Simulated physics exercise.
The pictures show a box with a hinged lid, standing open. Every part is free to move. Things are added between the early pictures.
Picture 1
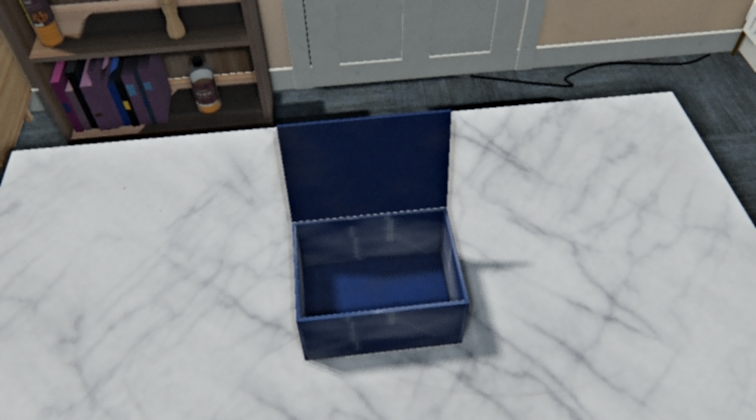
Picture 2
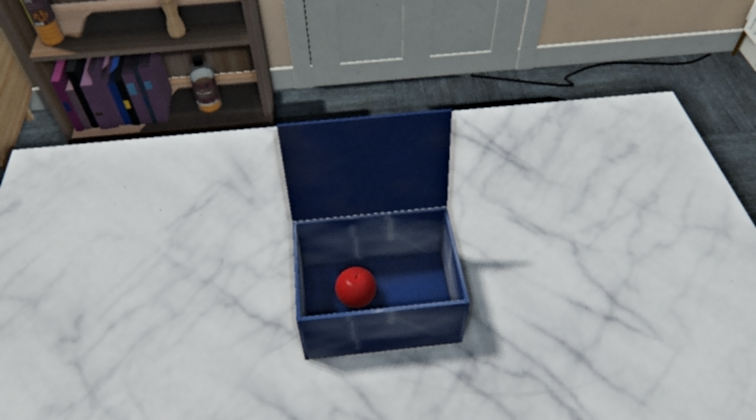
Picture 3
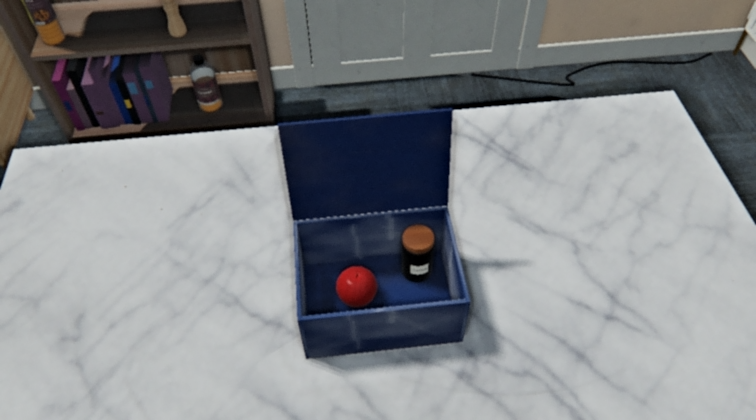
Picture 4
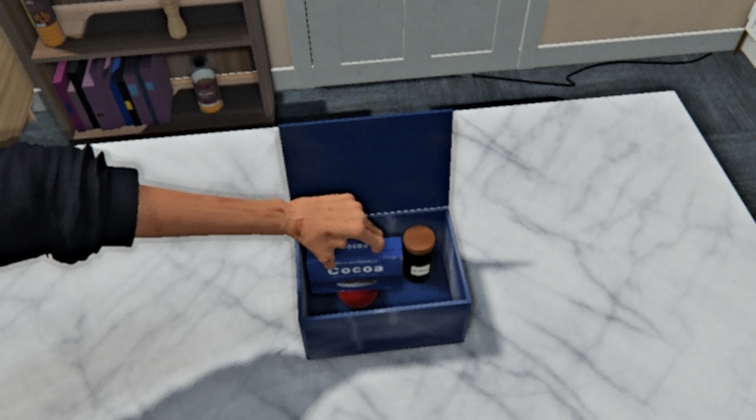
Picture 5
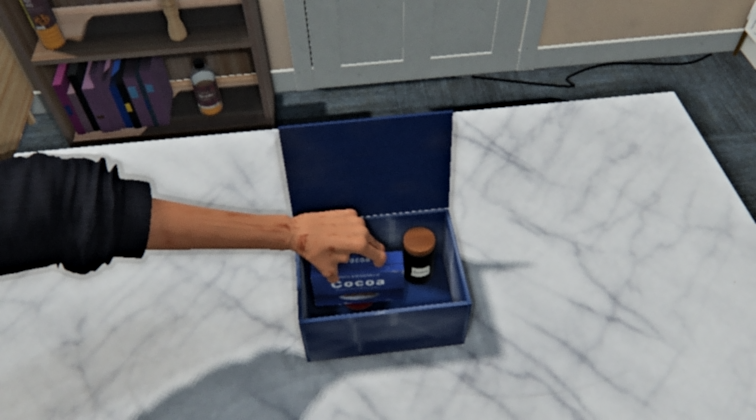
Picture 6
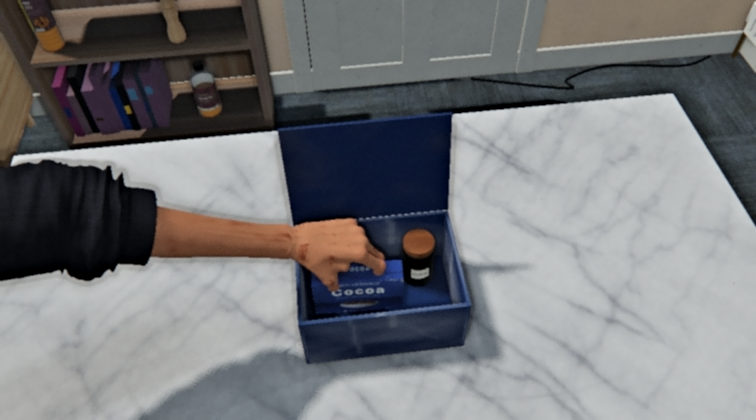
At first, an open blue box with a raised lid sits empty on a marble surface. A red ball appears inside, then a black shaker with a brown cap. A hand reaches in from the left and lowers a blue cocoa packet into the box, covering the ball from view.
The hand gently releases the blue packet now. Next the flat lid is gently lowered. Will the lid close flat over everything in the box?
Yes.
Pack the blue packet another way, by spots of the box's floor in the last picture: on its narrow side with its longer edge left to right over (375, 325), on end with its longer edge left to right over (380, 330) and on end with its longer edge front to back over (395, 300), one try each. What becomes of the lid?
First, it shuts; second, it stays open; third, it stays open.
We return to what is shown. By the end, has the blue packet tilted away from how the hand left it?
Well, the blue packet stays just as set.
Then, 1.30 s past the last view, lid 81° above the rim; blue packet displaced a little near (359, 329); red apple displaced a little.
Then, 1.80 s past the last view, lid 32° above the rim; blue packet displaced a little near (359, 329); red apple displaced a little.
Finally, lid shut; moved from the start, blue packet; the other 2 still in place. Final places as the last picture's camera would see them, blue packet near (359, 329).
